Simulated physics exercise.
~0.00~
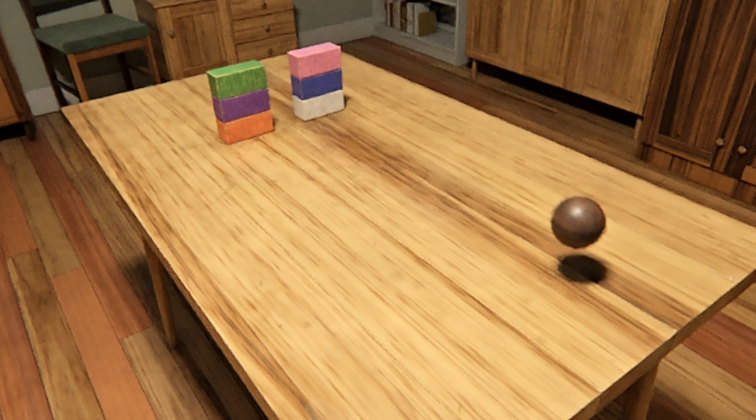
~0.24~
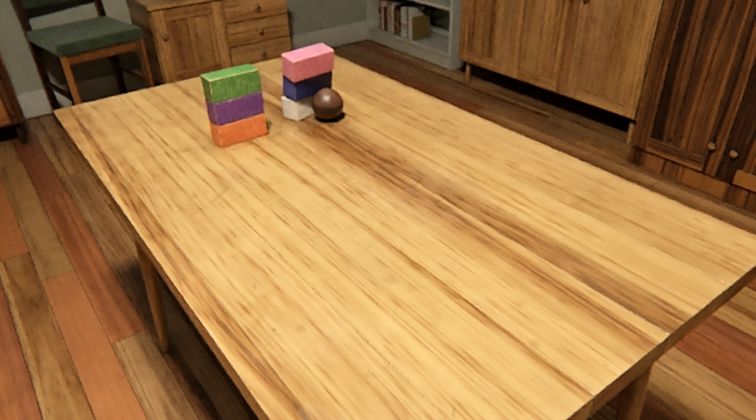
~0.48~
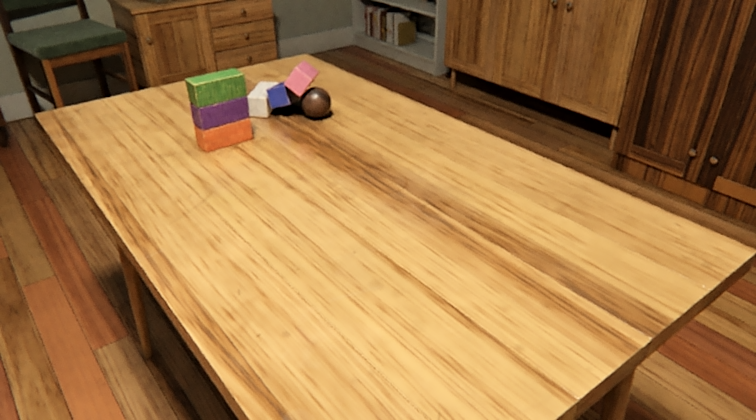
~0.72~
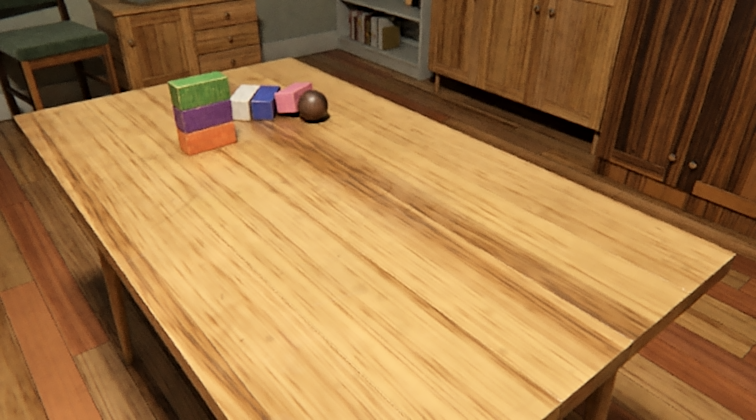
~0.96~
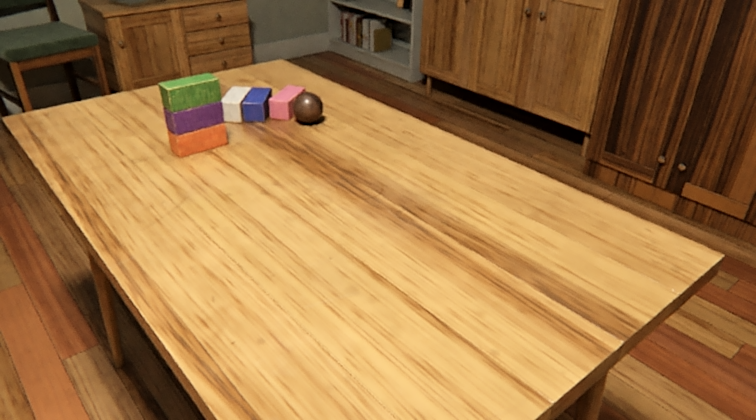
The video shows a brown ball moving across a wooden table into a stack of pink, blue and white blocks, which collapses, leaving the pink and blue blocks tipped over beside the shifted, upright white block, while the green, purple and orange stack stays standing.
